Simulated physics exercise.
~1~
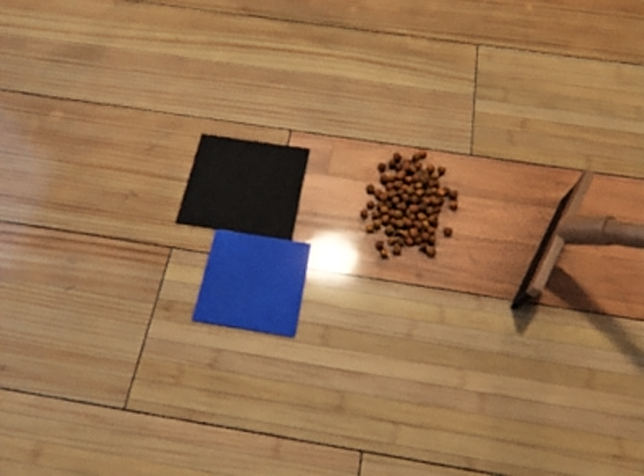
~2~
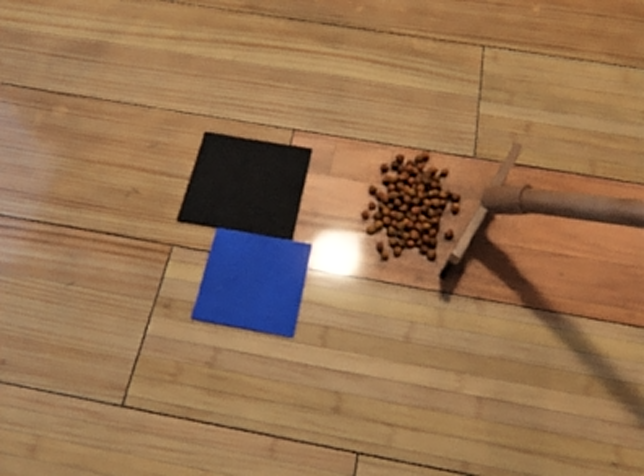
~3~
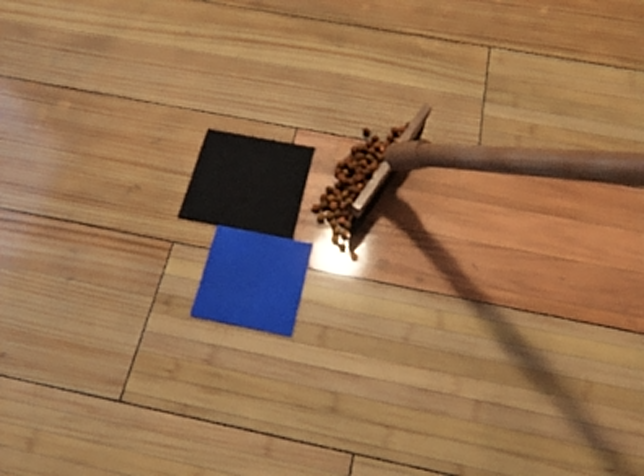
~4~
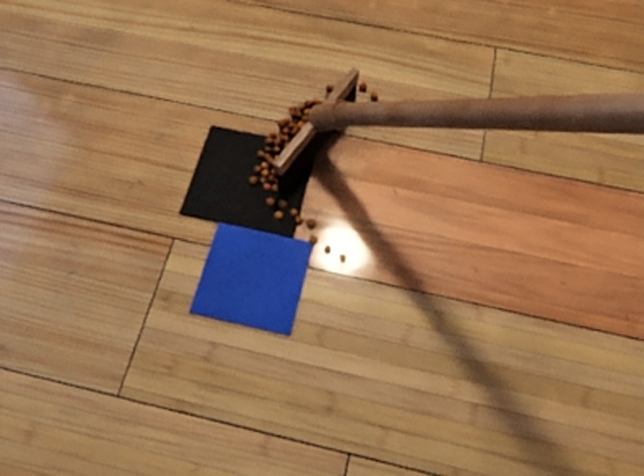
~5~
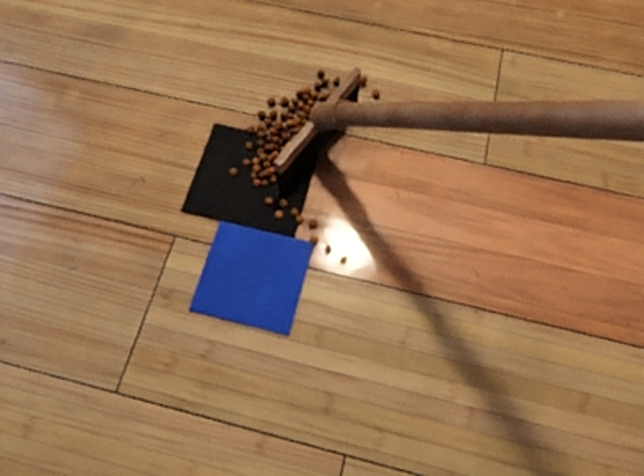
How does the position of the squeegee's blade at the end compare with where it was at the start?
The blade starts on the right side of the scene, well away from the sheets. At the end it is further left and higher up, at the upper right part of the black sheet.
A squeegee pushes brown balls left and slightly up, stopping with some on the black sheet.
